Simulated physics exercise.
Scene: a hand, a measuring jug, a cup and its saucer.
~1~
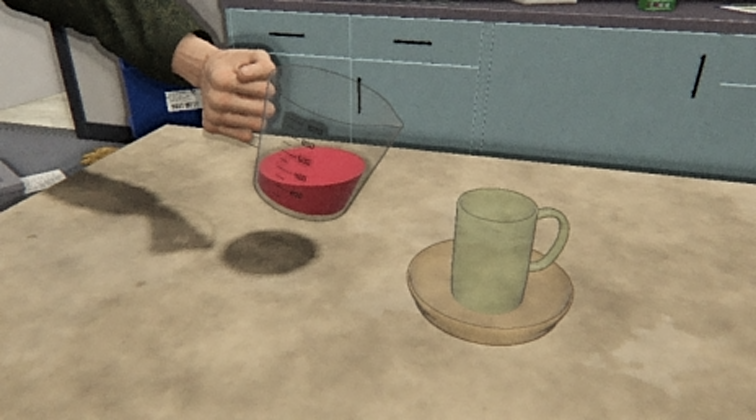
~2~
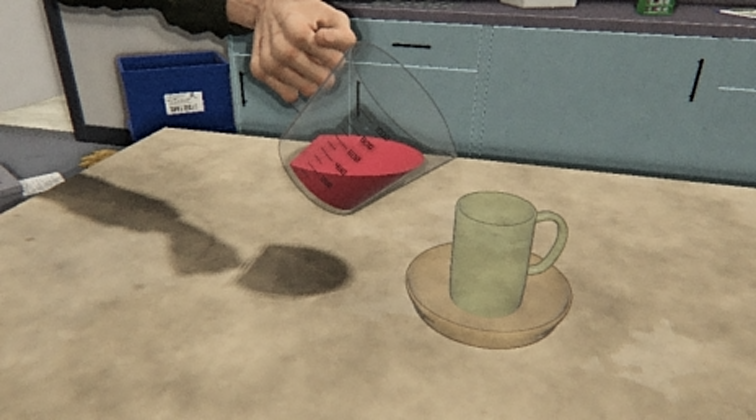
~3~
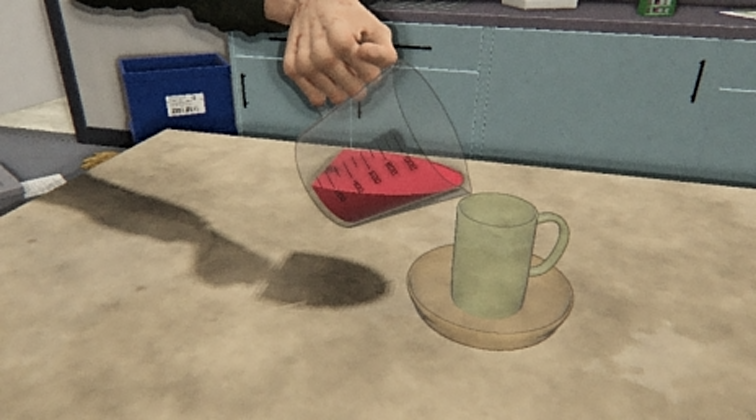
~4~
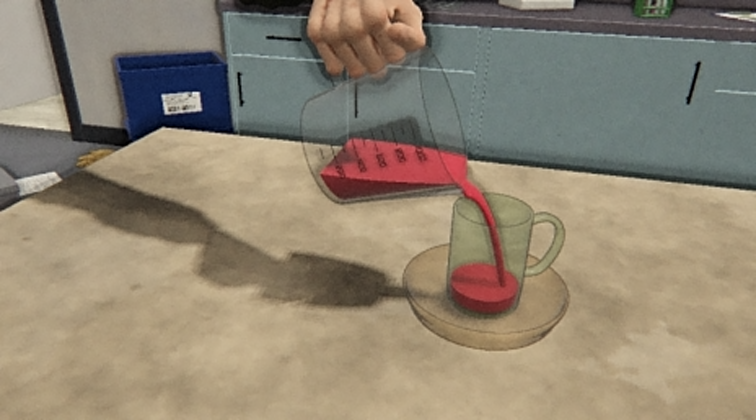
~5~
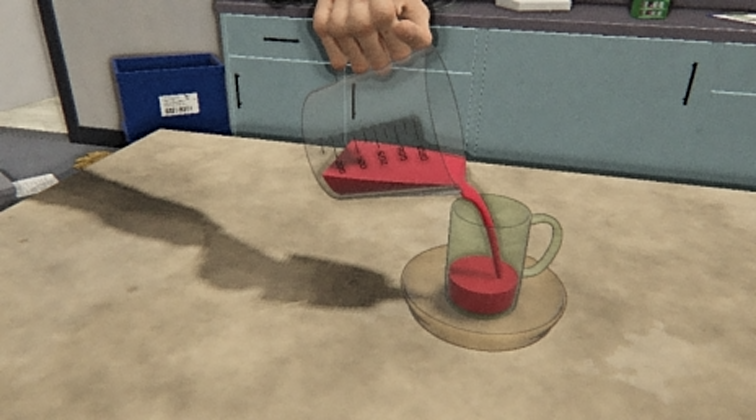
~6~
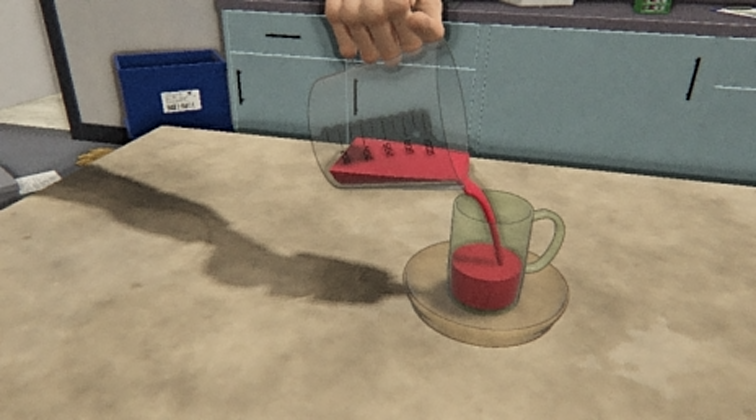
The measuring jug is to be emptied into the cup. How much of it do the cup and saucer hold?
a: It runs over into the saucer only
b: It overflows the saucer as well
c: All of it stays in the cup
The answer is c.
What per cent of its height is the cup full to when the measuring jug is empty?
70 %.
A moment on, the cup is about half full; the saucer is dry.
Further on, the cup is about two thirds full; the saucer is dry.
When it is over, the cup is about two thirds full; the saucer is dry.
